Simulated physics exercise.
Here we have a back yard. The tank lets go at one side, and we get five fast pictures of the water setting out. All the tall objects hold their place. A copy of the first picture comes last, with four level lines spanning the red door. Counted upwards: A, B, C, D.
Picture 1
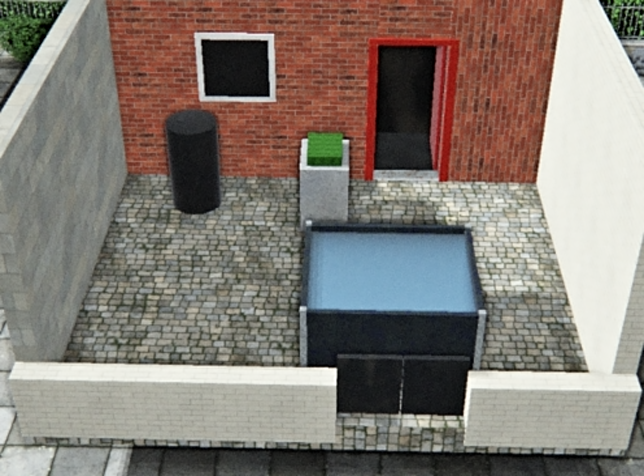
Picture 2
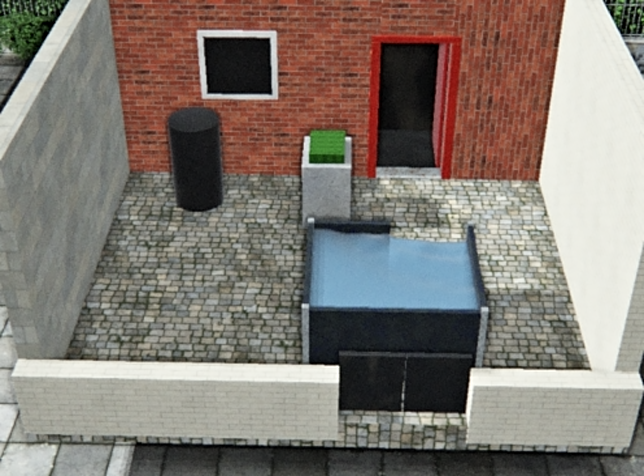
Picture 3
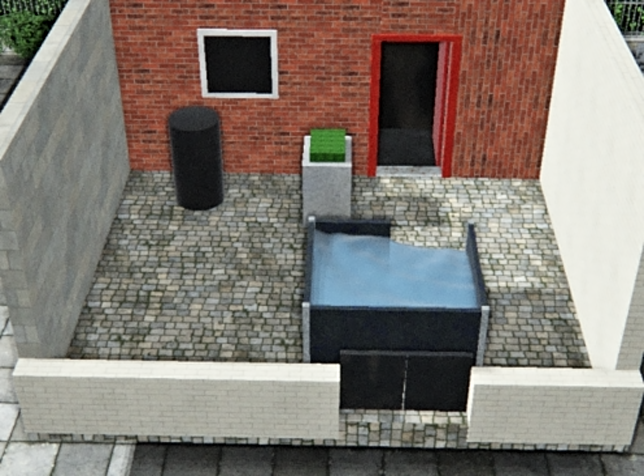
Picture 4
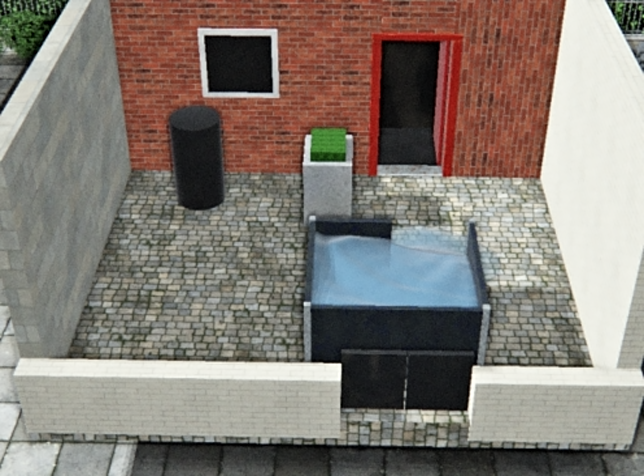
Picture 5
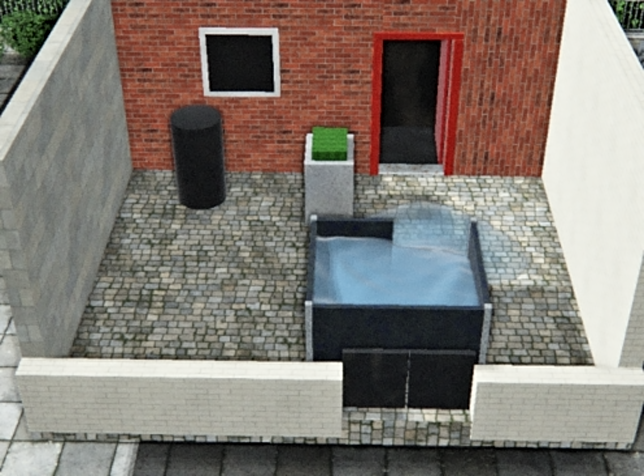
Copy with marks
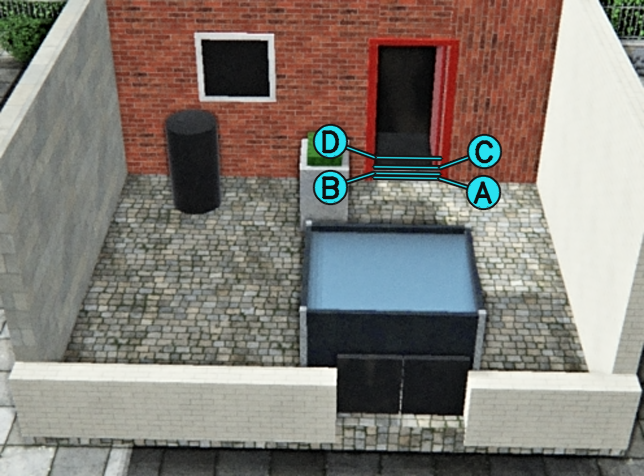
In a walled back yard, water sloshes in a dark tank and spreads over the cobbles behind.
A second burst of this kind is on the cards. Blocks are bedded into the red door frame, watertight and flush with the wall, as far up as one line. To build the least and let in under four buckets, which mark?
The limit is D.
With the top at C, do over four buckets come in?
Yes.
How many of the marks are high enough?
One of them.
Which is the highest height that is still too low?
The answer is C.
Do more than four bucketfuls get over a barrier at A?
Yes, it does.
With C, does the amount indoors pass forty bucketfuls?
No, it does not.
On the marked copy, A at (406, 177); B at (406, 173); C at (407, 167); D at (407, 158); from the bottom up A, B, C, D.
With A, dozens of bucketfuls pour in.
With B, dozens of bucketfuls pour in.
With C, about 14 bucketfuls get in.
With D, a splash gets over, under a bucket.
